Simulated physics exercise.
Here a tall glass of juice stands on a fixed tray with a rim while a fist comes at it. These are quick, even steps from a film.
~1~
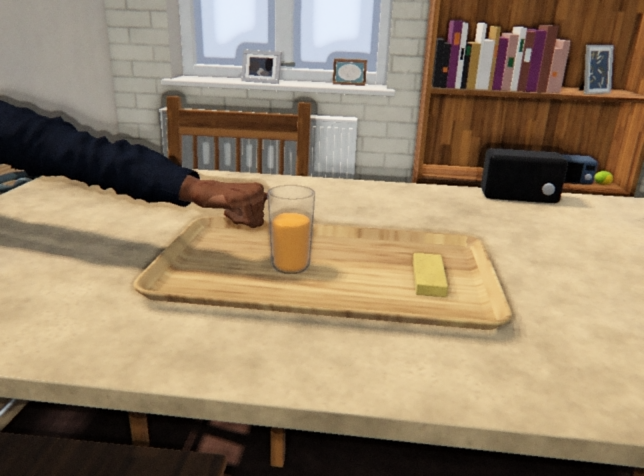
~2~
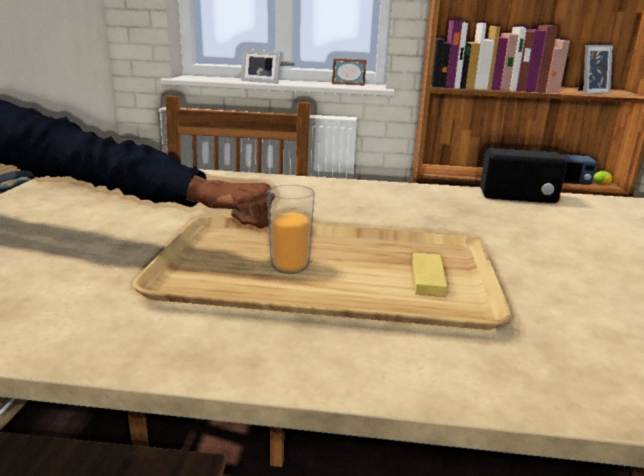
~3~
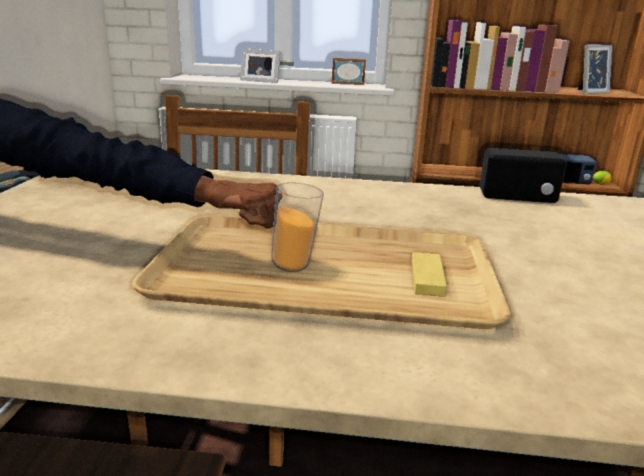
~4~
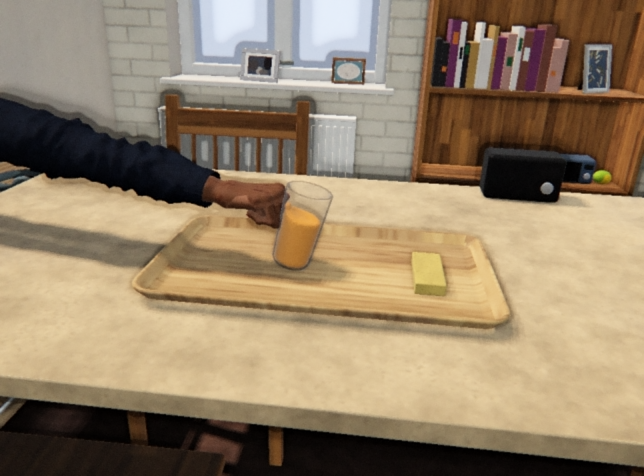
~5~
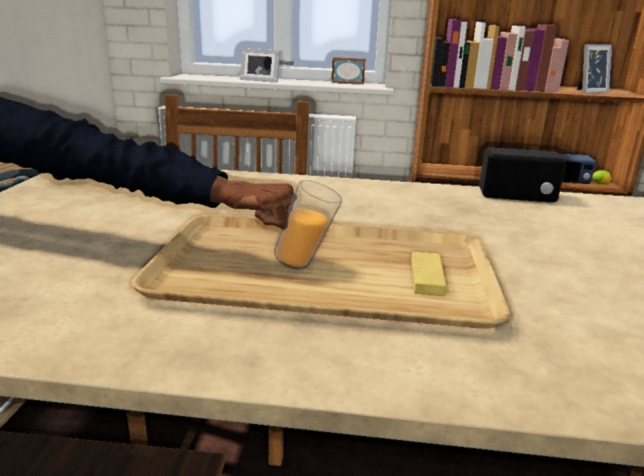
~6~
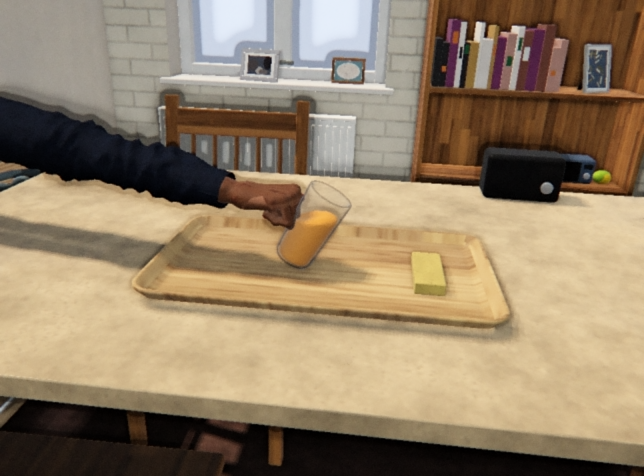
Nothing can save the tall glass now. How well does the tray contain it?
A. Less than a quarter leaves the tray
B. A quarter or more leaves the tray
(A) Less than a quarter leaves the tray.
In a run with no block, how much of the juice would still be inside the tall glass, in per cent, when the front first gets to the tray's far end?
You'd be looking at something near 65 in a hundred.
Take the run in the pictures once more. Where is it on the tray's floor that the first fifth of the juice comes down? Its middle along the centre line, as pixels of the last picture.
Impact centre, mid-line: Approx. (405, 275).
A moment on, the tall glass lies on its side and 99 per cent is in the glass, 1 on the tray and 0 above or beyond its rim.
Next, the tall glass lies on its side and 58 per cent is in the glass, 35 on the tray and 7 above or beyond its rim.
Then the tall glass lies on its side and 35 per cent is in the glass, 58 on the tray and 7 above or beyond its rim.
Later the tall glass lies on its side and 19 per cent is in the glass, 73 on the tray and 7 above or beyond its rim.
Finally, 92 per cent is held by tray and glass, 8 is off the tray.
